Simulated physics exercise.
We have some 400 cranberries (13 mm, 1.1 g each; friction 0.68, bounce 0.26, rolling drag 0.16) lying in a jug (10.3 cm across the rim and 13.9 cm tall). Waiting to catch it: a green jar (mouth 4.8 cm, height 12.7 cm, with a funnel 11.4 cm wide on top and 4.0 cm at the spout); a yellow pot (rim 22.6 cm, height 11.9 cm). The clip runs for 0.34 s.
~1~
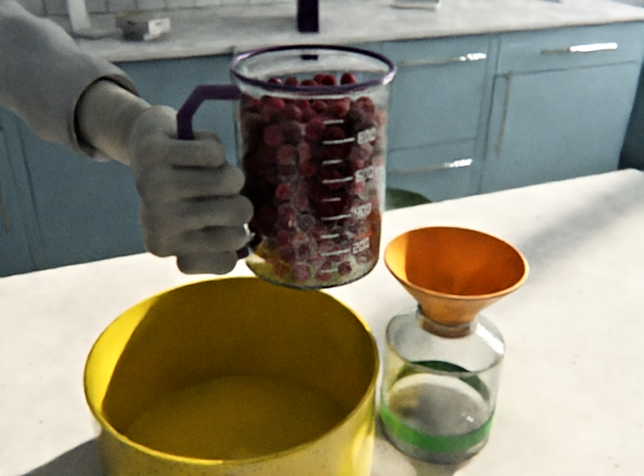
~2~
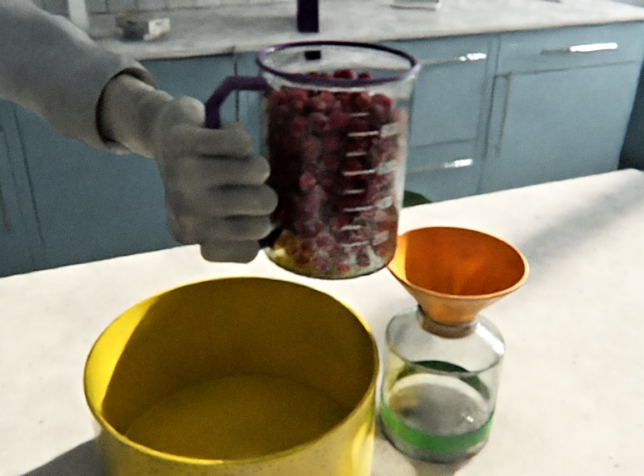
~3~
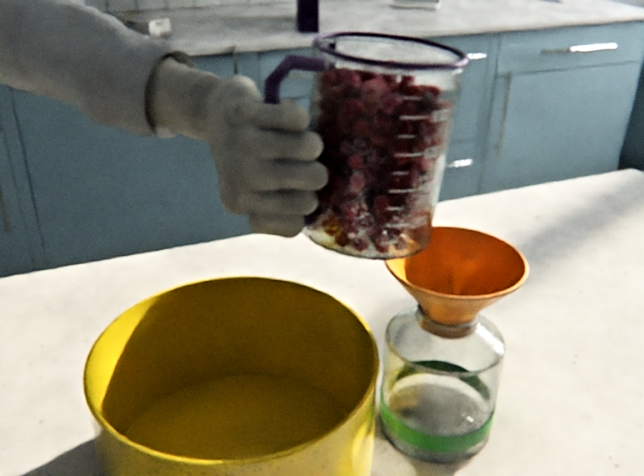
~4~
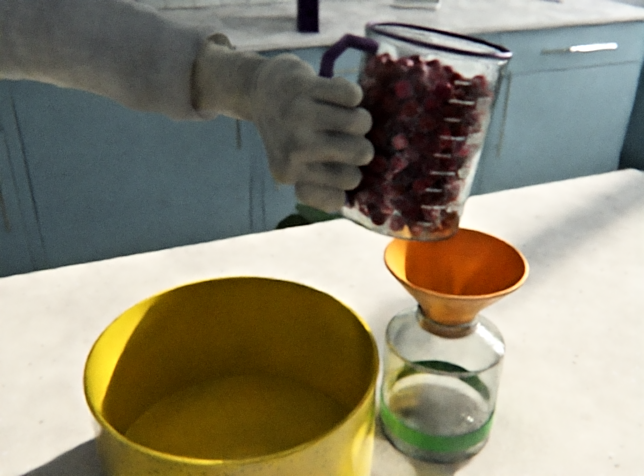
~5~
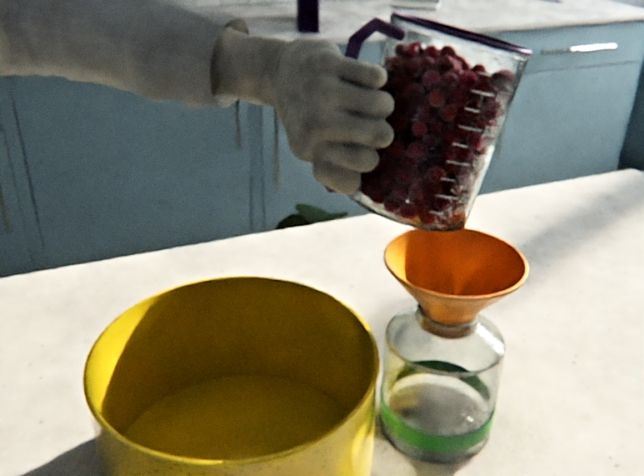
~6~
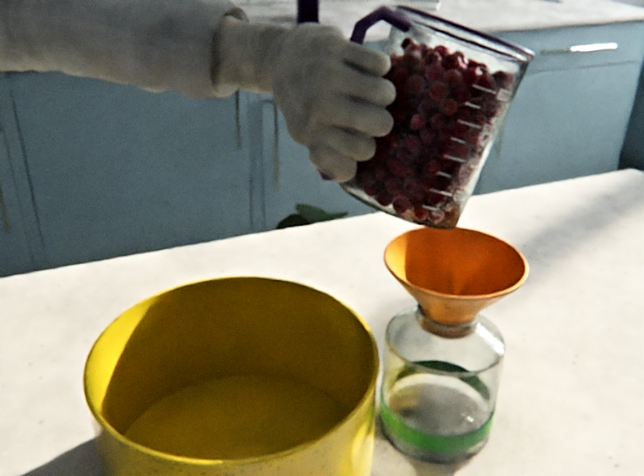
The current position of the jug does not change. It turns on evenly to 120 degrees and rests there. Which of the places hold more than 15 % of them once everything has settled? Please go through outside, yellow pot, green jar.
More than 15 %? Outside: Yes; yellow pot: No; green jar: No.
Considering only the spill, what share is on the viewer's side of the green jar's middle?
I'd put it at close to 20 percent of the spill.
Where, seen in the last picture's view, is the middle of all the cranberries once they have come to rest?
Around (537, 351).
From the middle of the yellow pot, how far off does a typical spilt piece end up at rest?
Some 34 cm from the centre.
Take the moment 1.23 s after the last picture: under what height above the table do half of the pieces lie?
34 centimetres, roughly.
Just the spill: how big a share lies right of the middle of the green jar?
Near 100 in a hundred.
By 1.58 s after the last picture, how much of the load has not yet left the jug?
Some 35 per cent is still held.
Then, 0.48 s after the last picture, tilt 55 degrees; jug 100 %; middle of all pieces near (418, 97).
Then, 0.87 s after the last picture, tilt 84 degrees; jug 100 %; middle of all pieces near (428, 69).
Then, 1.23 s after the last picture, tilt 110 degrees; funnel 10 %, jug 85 %; middle of all pieces near (452, 75).
Then, 1.58 s after the last picture, tilt 120 degrees; funnel 25 %, outside 35 %, jug 35 %, in the air 5 %; middle of all pieces near (505, 228).
In the end, yellow pot 0 %, funnel 0 %, green jar 0 %, outside 100 %, jug 0 %.
